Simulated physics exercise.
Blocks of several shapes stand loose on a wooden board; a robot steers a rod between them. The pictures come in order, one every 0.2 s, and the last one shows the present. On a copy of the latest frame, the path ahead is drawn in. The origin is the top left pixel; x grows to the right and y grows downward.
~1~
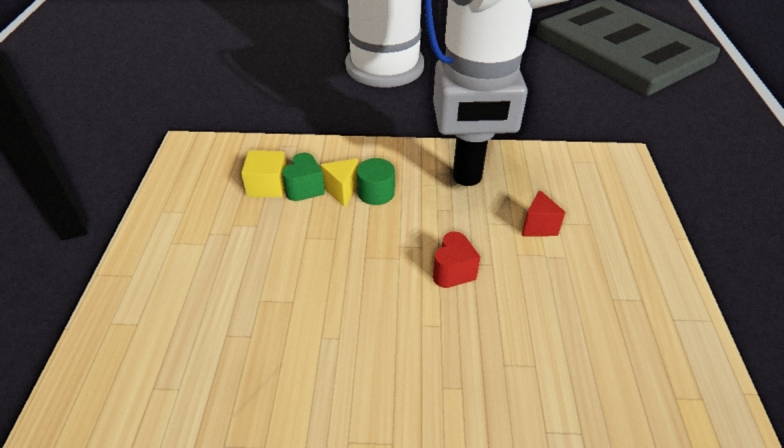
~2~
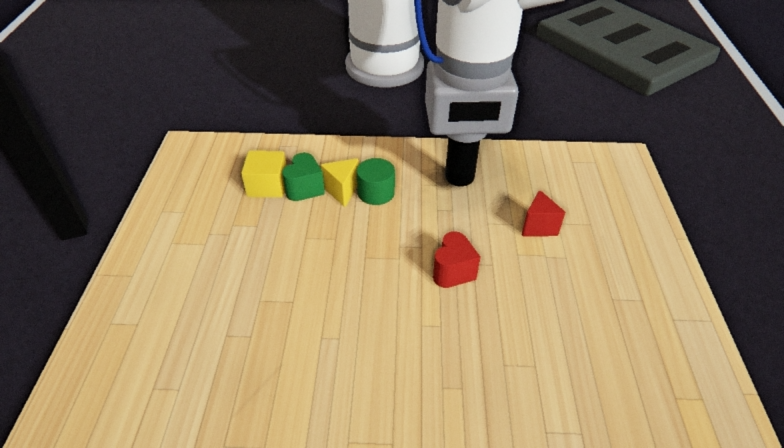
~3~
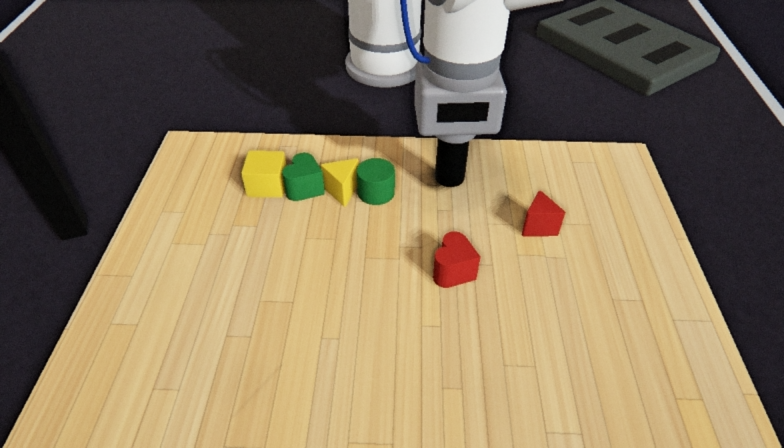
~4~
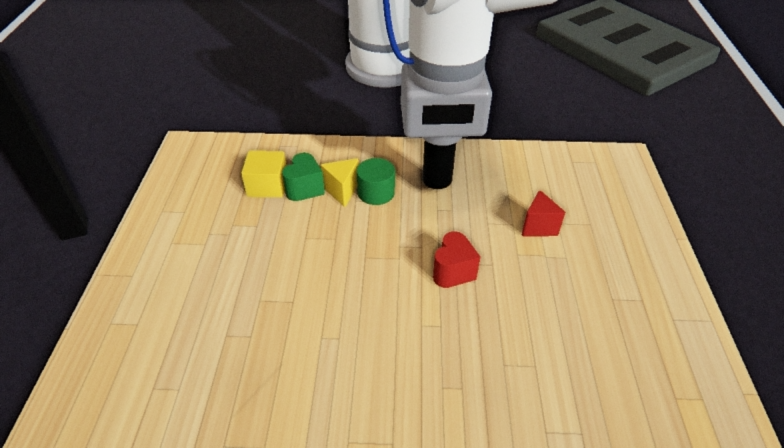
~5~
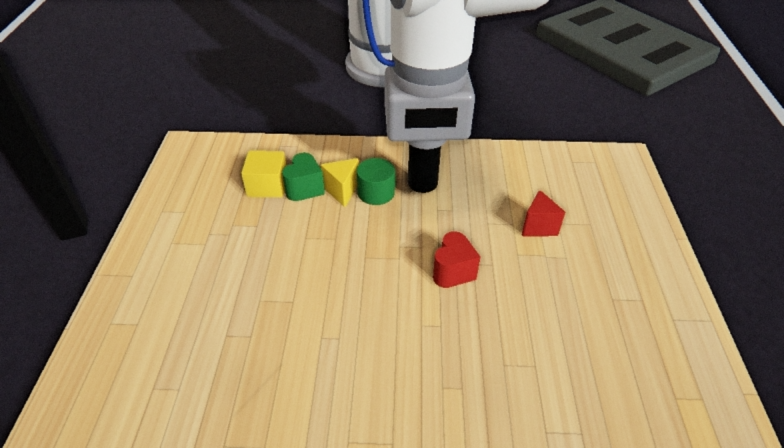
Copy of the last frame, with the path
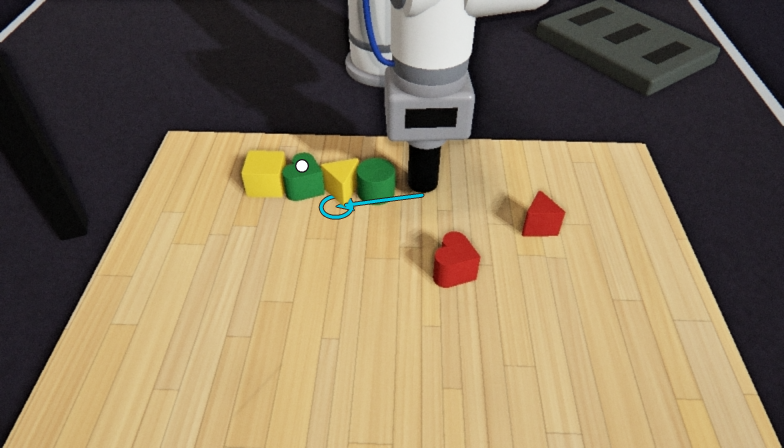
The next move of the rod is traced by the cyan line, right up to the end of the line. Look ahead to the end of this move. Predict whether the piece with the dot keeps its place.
The piece with the dot will be pushed away from where it stands.
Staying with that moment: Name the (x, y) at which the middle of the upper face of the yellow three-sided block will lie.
The yellow three-sided block ends near (308, 148).
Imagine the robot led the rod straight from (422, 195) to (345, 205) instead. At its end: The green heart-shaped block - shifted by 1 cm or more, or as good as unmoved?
The green heart-shaped block changes place.
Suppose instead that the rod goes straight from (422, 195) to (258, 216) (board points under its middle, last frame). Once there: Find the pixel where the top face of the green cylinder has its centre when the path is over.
Its top centre lands on (331, 160).
The line goes in a line from (422, 195) to (337, 207); the dot is on the green heart-shaped block.
What follows on the original path. One third of the way, rod at (393, 188); yellow square block at (260, 162); green heart-shaped block at (293, 166); yellow three-sided block at (331, 164), turned 10° anticlockwise; green cylinder at (361, 167).
Two thirds of the way, rod at (364, 192); yellow square block at (259, 163); green heart-shaped block at (292, 166); yellow three-sided block at (314, 153); green cylinder at (339, 165).
At the end, rod at (336, 196); yellow square block at (258, 162); green heart-shaped block at (291, 167); yellow three-sided block at (308, 148); green cylinder at (329, 161).
